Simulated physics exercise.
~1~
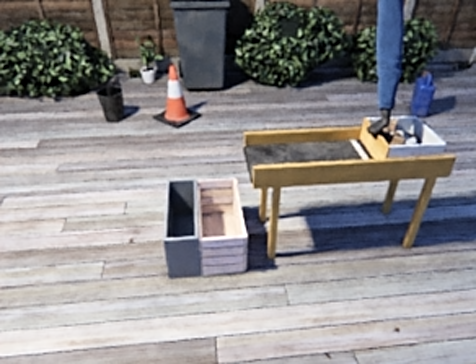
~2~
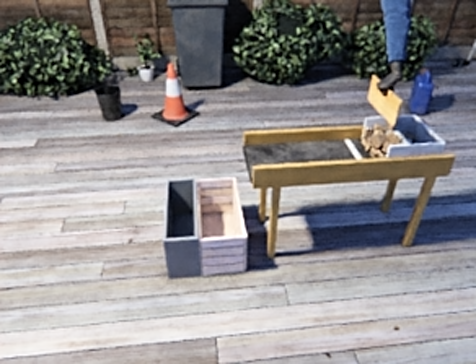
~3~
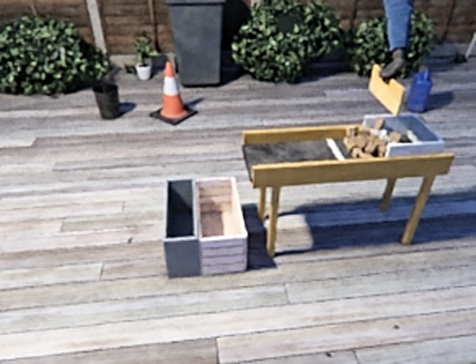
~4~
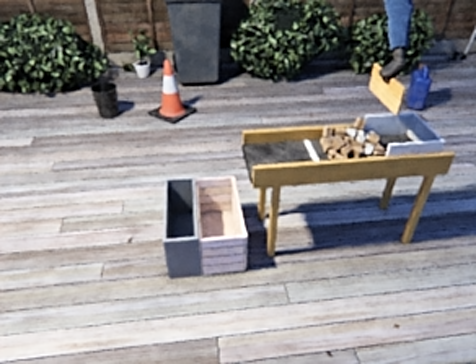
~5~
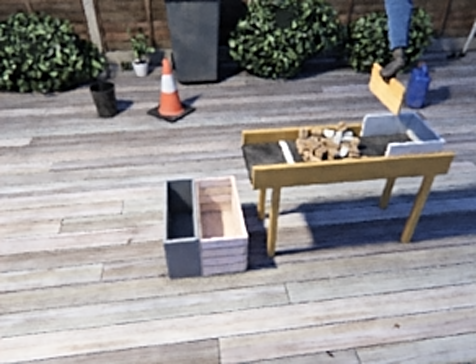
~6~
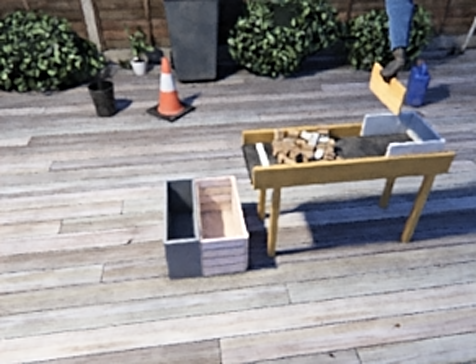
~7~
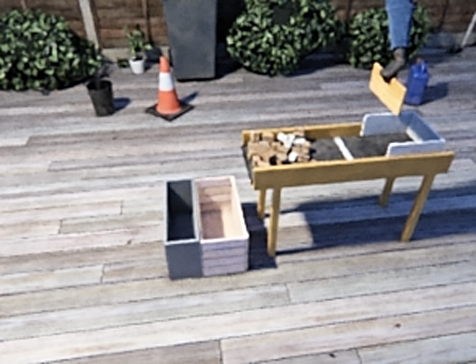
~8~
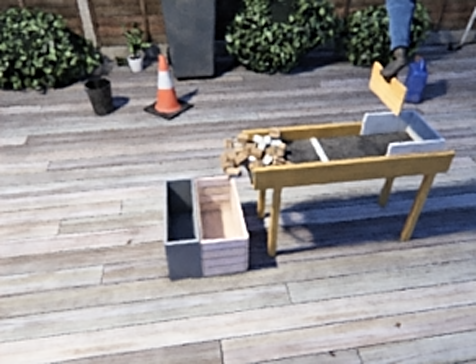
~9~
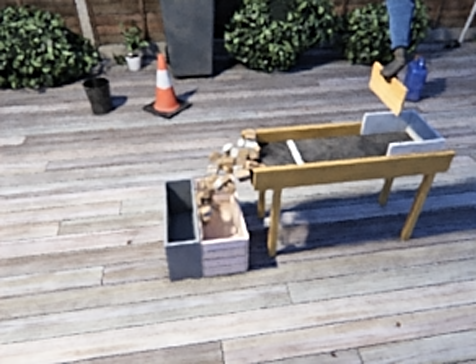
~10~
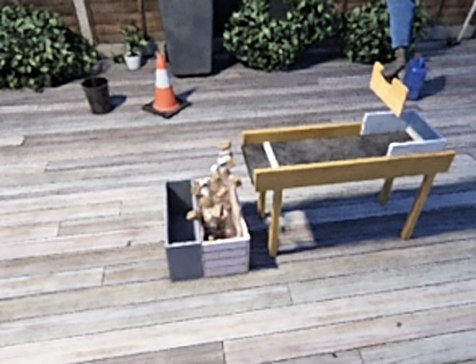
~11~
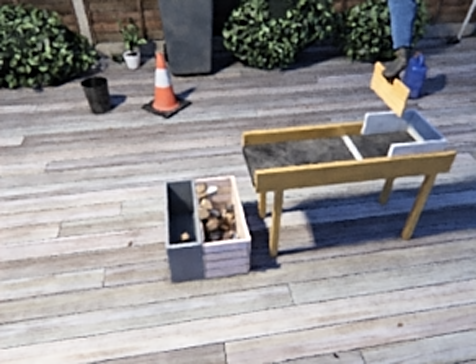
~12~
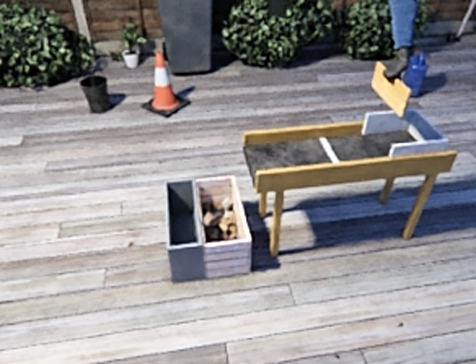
A heap of small brown and white blocks slid left along a dark belt once a yellow gate lifted from the white pen, then tumbled off the end, and nearly all landed in the wooden box, with one in the grey tote beside it.
